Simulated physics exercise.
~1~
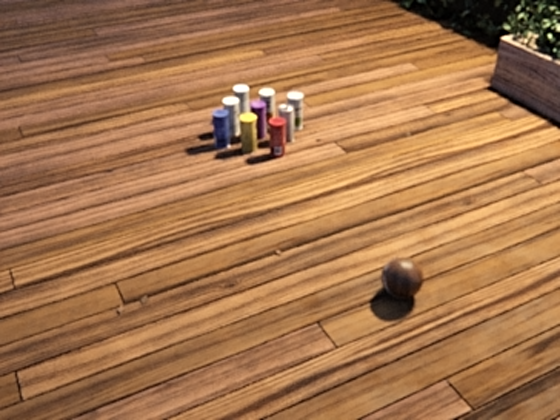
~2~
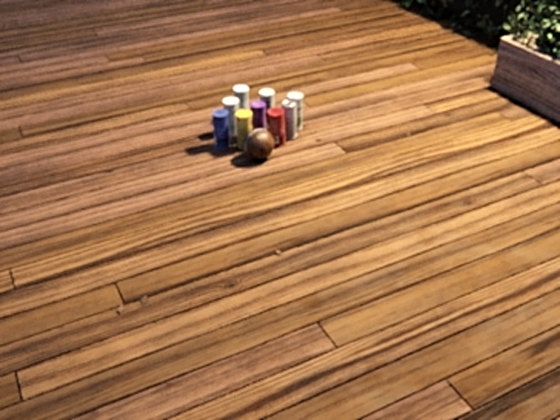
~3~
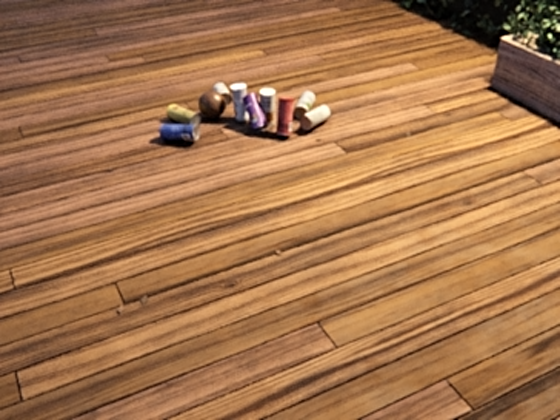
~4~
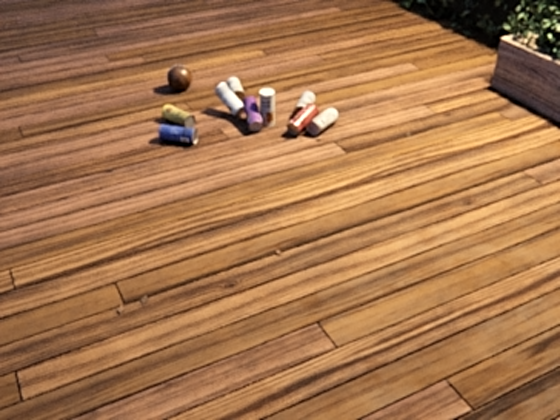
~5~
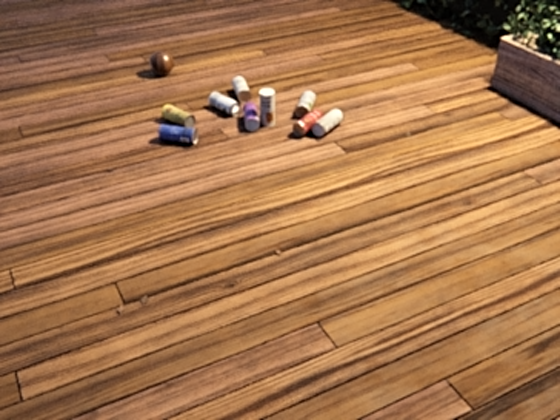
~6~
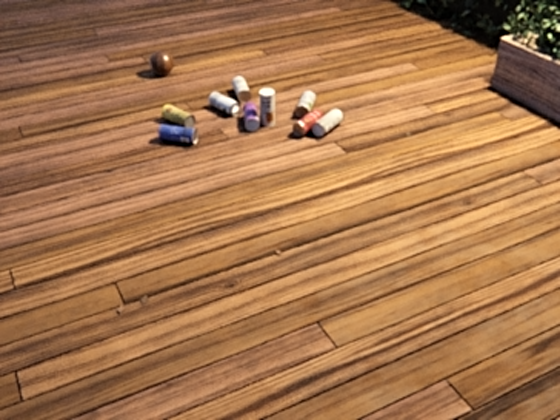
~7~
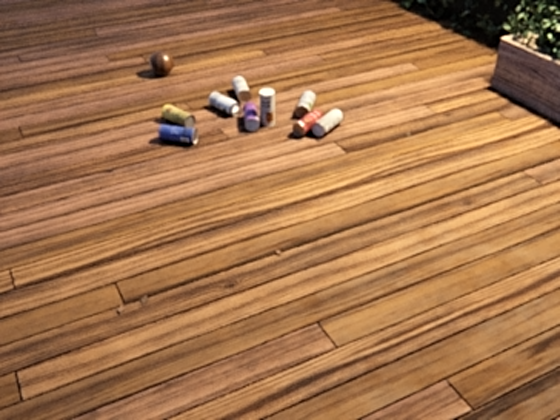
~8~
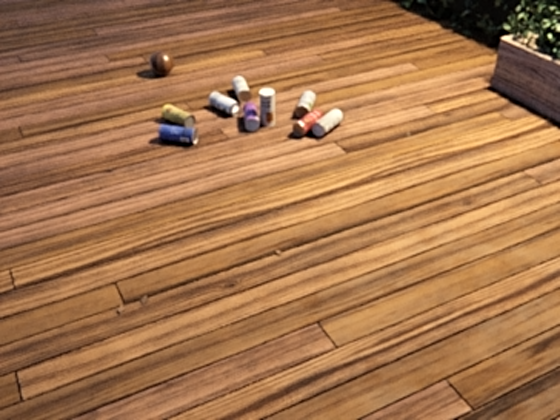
Wooden deck with a brown ball rolling into a cluster of upright canisters, toppling all but one and stopping beyond them.
